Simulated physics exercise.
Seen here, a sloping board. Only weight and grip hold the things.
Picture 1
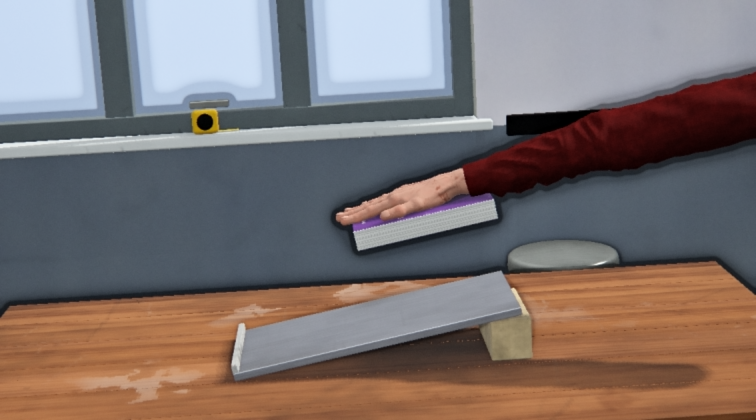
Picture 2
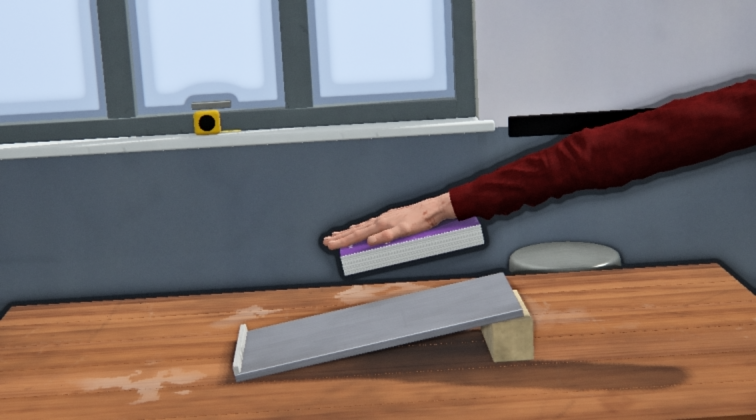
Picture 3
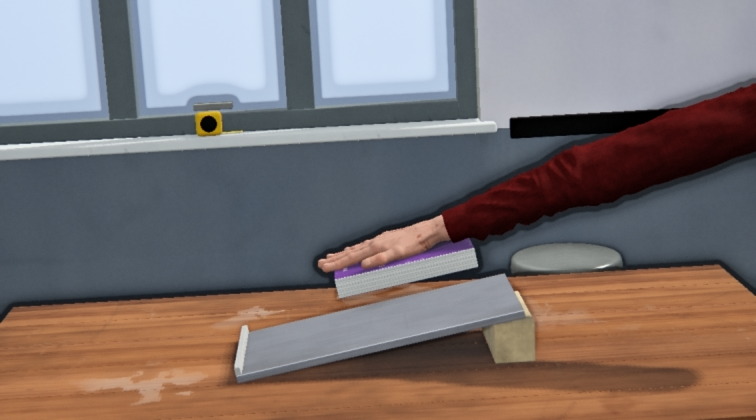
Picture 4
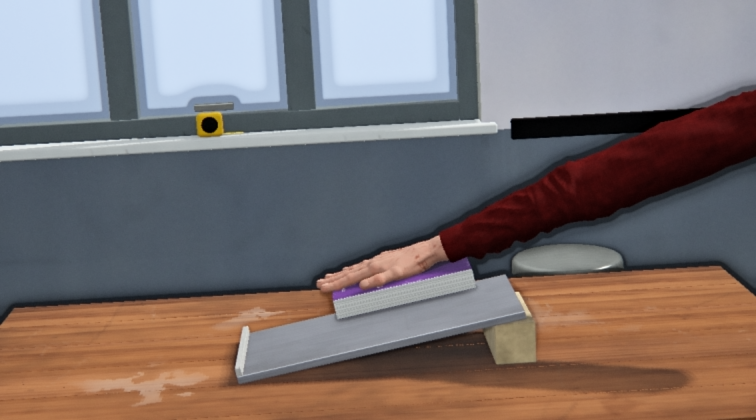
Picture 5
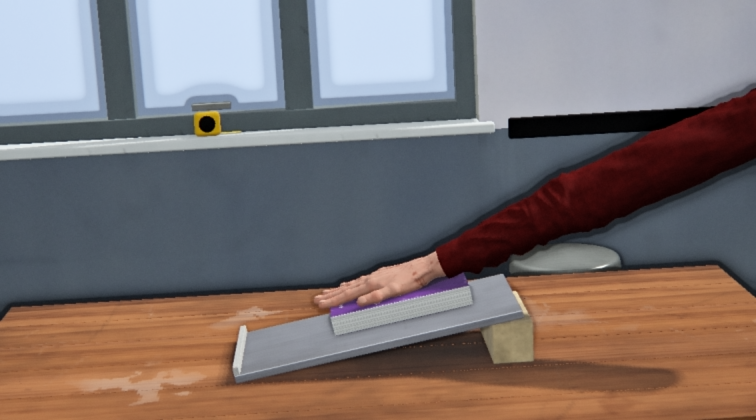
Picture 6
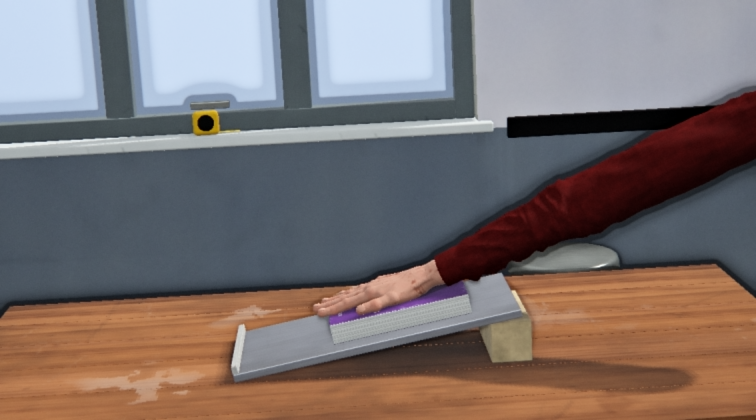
The footage shows a hand in a dark red sleeve holding a purple book above a sloping grey board on a wooden table, moving it slightly left and down, then setting it on the board while keeping hold.
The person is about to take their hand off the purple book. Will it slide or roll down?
As it turns out, it remains at rest.
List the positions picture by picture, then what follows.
Still above its spot; purple book (422, 215), in the first frame.
Still above its spot; purple book (409, 239), in the second frame.
Still above its spot; purple book (403, 261), in the third frame.
Still above its spot; purple book (402, 282), in the fourth frame.
Still above its spot; purple book (399, 298), in the fifth frame.
Set down, still held; purple book (398, 306), in the sixth frame.
Then, 0.30 s past the last view, nothing moves.
Then, 0.70 s past the last view, purple book resting near (398, 306).
Finally, it is still in place. Final places as the last picture's camera would see them, purple book near (397, 306). The purple book stays where it is put.
